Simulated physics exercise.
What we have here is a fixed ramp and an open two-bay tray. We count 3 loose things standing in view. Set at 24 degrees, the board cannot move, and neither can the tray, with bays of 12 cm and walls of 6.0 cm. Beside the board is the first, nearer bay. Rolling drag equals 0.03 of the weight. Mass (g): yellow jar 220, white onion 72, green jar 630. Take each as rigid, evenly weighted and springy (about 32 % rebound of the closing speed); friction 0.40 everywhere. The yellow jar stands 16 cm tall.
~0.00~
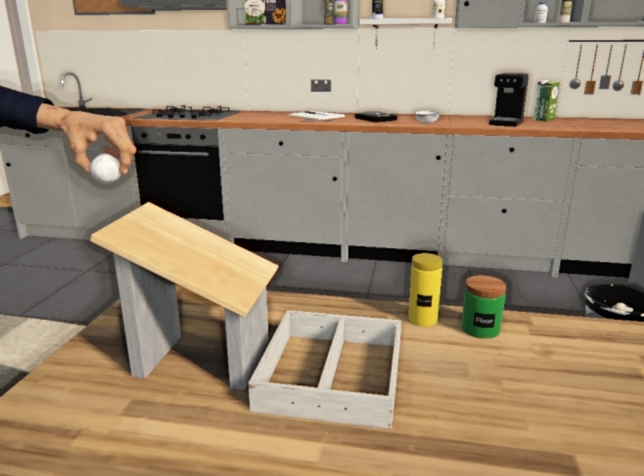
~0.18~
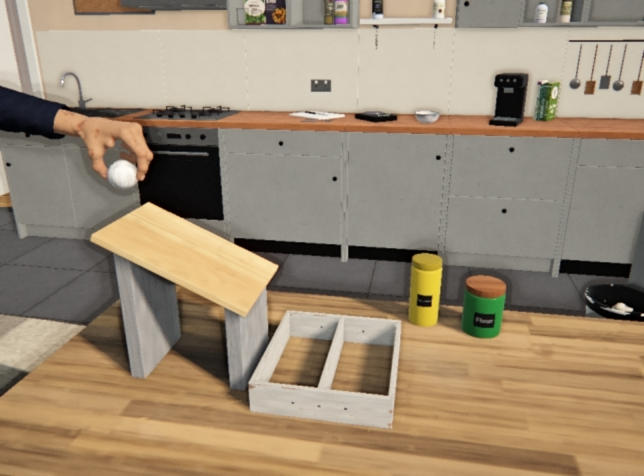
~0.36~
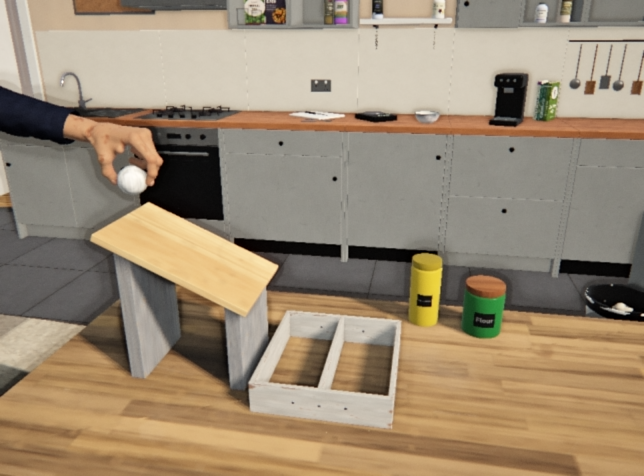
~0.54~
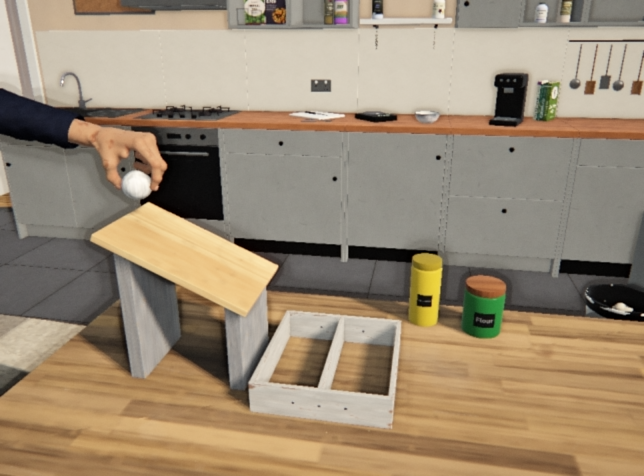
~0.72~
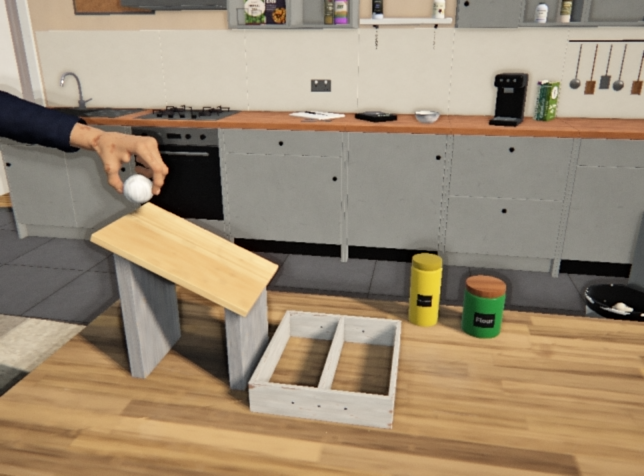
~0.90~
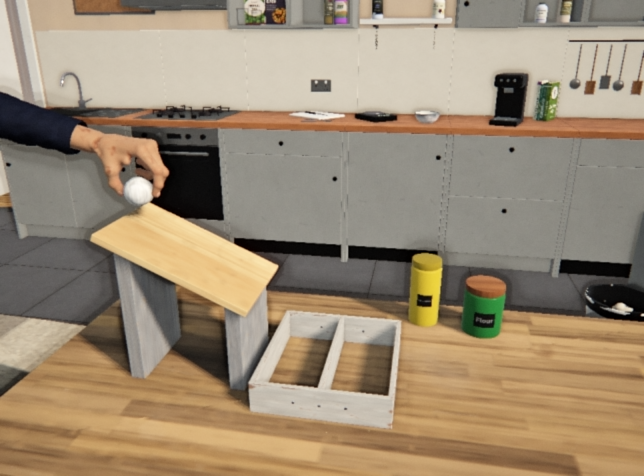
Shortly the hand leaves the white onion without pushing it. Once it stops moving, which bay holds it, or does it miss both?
It ends up in the farther bay.
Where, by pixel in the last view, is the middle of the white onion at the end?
End position: Roughly (350, 365).
After 1.30 s, white onion near (196, 239).
After 1.50 s, white onion near (298, 295).
After 1.80 s, white onion near (380, 346).
At rest (2.6 s), it is in the farther bay; the bystanders in place, give or take 4 cm. Seen from the same camera at the end, white onion near (350, 365).
